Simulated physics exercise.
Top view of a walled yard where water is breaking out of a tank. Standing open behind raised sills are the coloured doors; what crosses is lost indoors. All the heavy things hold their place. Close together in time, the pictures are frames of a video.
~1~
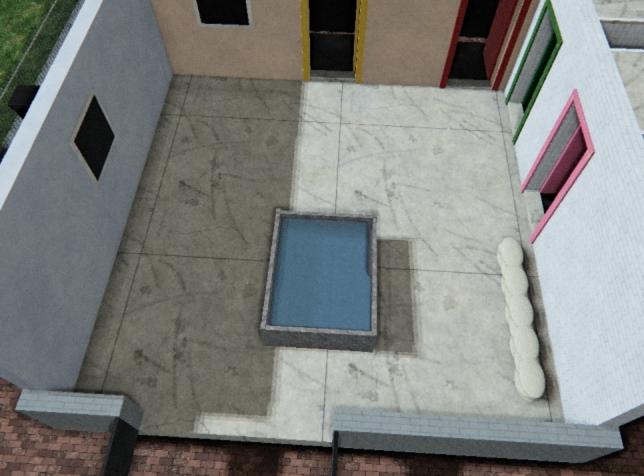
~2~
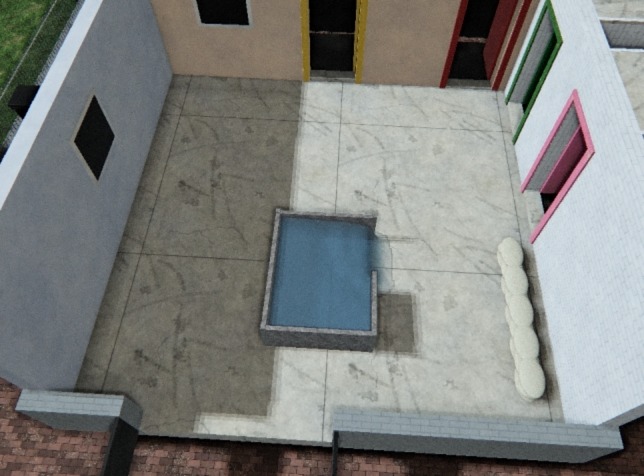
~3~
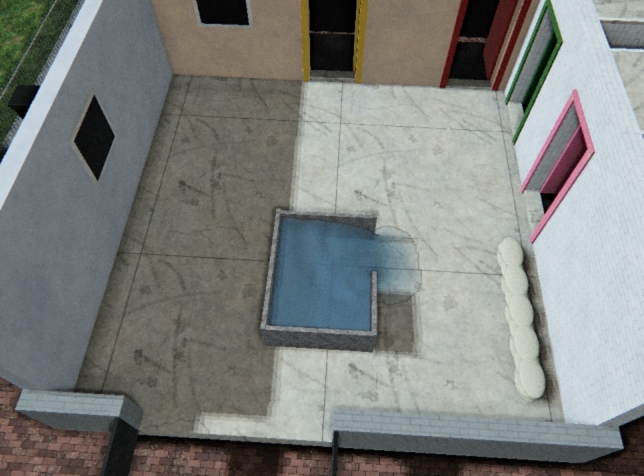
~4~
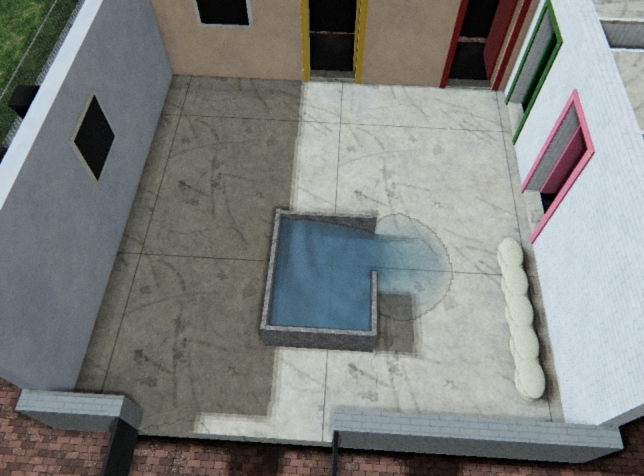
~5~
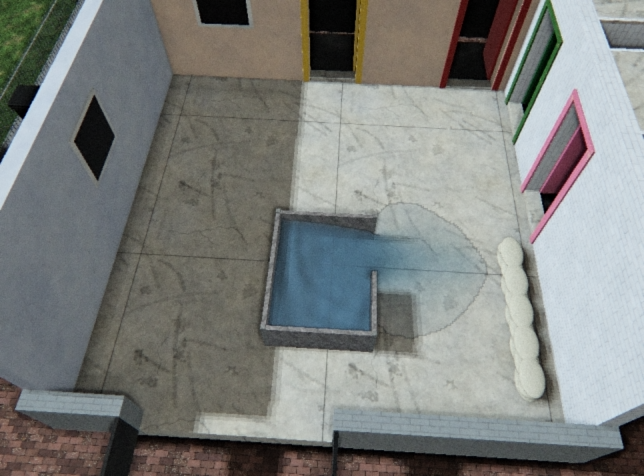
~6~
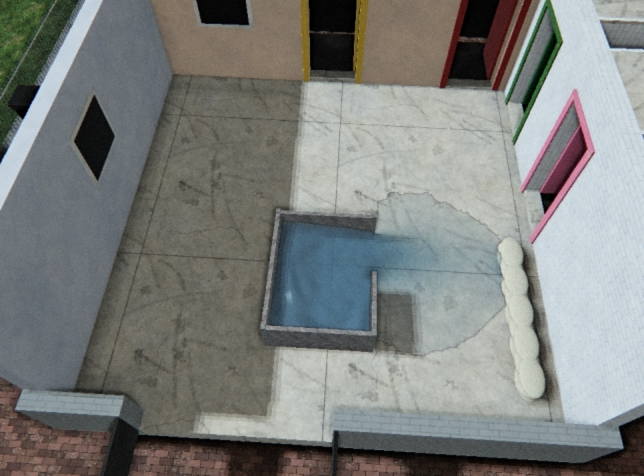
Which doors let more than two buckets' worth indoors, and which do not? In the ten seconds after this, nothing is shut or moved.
One by one: Most likely the red door gets too much water, most likely the green door gets two buckets or less, most likely the yellow door gets two buckets or less, most likely the pink door gets too much water.
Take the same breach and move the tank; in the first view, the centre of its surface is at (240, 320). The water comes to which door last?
The one in yellow.
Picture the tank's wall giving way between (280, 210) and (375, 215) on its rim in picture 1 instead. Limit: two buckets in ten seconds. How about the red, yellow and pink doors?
Going through them, the red one clears the cutoff, the yellow one clears the cutoff, the pink one falls below the cutoff.
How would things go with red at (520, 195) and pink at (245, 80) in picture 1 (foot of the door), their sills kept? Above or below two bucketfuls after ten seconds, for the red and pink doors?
The red door exceeds it, while the pink door falls short.
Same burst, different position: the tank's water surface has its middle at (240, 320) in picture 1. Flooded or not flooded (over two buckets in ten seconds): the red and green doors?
The red one overshoots it, the green one falls short.
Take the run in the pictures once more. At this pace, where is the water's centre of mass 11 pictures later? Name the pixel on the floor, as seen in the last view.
I would point to (406, 273).
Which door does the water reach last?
It's the door marked yellow.
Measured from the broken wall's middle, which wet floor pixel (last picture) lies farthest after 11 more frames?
Farthest reach: (505, 108).
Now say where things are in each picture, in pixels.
The first frame shows the open tank at (323, 271) is whole and still.
In the second frame, the front is at (379, 238), out from the gap at (370, 259).
In the third frame, the front is at (405, 239), out from the gap at (370, 259).
In the fourth frame, the front is at (444, 258), out from the gap at (370, 260).
In the fifth frame, water pours out at (370, 259) and has run to (479, 263).
In the sixth frame, the front is at (495, 241), out from the gap at (370, 259).
A moment on, water covers 15 % of the floor; the red door not reached, the green door not reached, the yellow door not reached, the pink door under two buckets in.
Next, water covers 25 % of the floor; the red door not reached, the green door wet at the sill, nothing in, the yellow door not reached, the pink door over two buckets in.
Then, water covers 30 % of the floor; the red door over two buckets in, the green door wet at the sill, nothing in, the yellow door not reached, the pink door over two buckets in.
Later, water covers 50 % of the floor; the red door far over two buckets in, the green door wet at the sill, nothing in, the yellow door wet at the sill, nothing in, the pink door over two buckets in.
In the end, water covers 65 % of the floor; the red door far over two buckets in, the green door wet at the sill, nothing in, the yellow door wet at the sill, nothing in, the pink door over two buckets in.
